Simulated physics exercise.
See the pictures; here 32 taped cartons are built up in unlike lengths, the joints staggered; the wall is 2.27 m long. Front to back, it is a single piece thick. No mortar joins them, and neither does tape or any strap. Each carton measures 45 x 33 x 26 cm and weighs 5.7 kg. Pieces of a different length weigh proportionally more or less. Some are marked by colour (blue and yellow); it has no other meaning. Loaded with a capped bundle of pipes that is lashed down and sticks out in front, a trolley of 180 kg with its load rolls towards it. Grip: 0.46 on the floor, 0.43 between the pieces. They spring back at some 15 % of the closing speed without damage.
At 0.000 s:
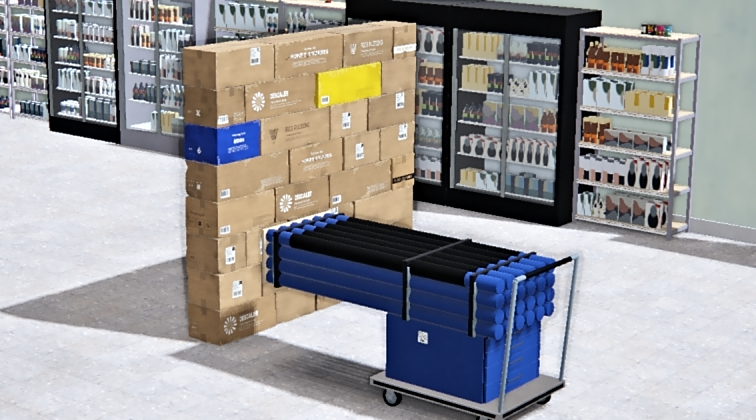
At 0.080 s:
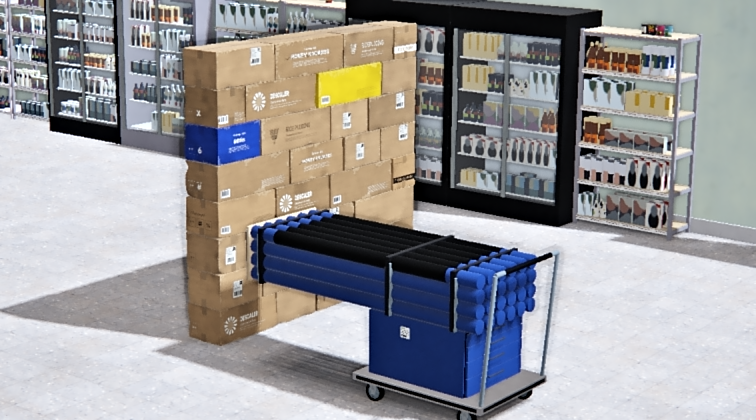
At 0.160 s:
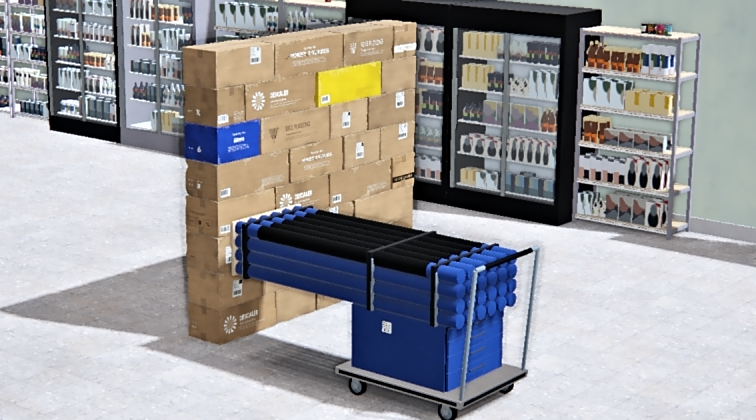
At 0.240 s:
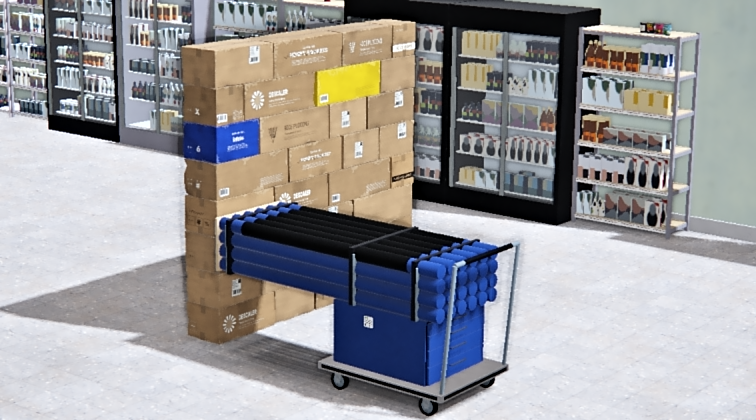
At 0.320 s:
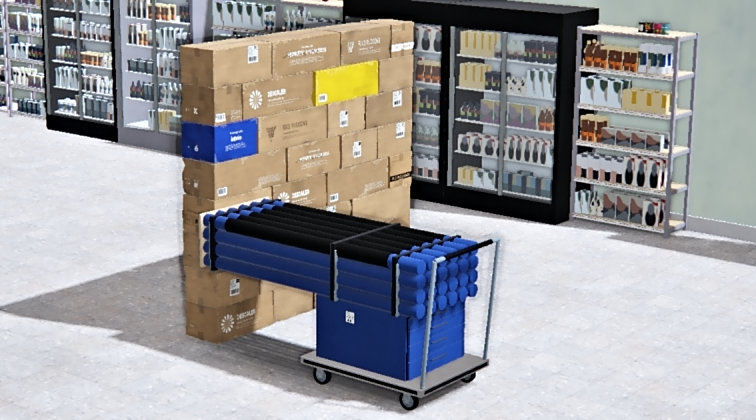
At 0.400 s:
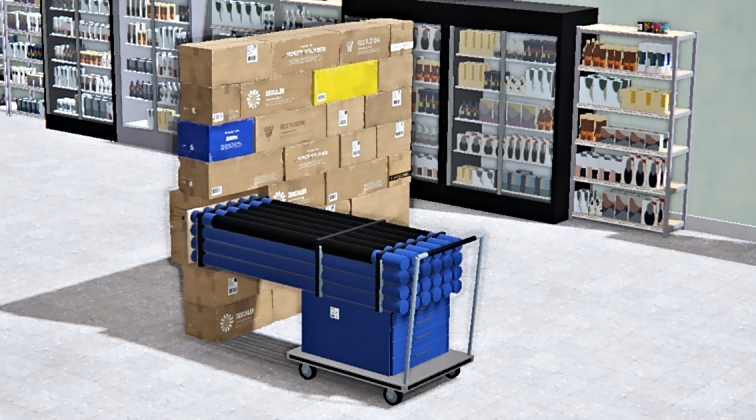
To begin with, a trolley carrying a strapped bundle of blue and black pipes stands before a staggered wall of brown cartons, one blue and one yellow. It rolls leftward, closing in on the wall until the pipes meet it, then pushes on slightly as some cartons shift a little.
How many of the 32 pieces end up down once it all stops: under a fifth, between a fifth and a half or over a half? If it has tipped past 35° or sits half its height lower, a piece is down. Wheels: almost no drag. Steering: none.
Under a fifth.
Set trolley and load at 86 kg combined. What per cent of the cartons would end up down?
Estimate: Some 50 per cent down.
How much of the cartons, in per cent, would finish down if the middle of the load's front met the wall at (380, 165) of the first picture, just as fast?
Then it would be 30 %.
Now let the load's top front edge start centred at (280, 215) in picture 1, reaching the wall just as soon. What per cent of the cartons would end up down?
Estimate: Close to 50 per cent down at the end.
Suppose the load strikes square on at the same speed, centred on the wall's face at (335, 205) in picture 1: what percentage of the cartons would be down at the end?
Result: Near 80 per cent down.
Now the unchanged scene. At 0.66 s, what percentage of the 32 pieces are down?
0 percent by then.
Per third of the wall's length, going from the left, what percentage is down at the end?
Left third 40 per cent, middle 0 per cent, right 0 per cent.
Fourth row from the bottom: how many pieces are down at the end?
1.
Around 0.66 s, load 41 cm past the wall's line, still rolling; none of the 32 cartons down, 13 disturbed; blue carton displaced 22 cm.
Around 1.14 s, load 82 cm past the wall's line, still rolling; 4 of the 32 cartons down; blue carton tipped 7°; yellow carton tipped 6°.
Finally (2.2 s), load 1.10 m past the wall's line, stopped; 4 of the 32 cartons down; blue carton tipped 7°; yellow carton tipped 6°. That is 12 per cent. Seen by the last camera, middles, blue carton near (166, 130), yellow carton near (324, 78).
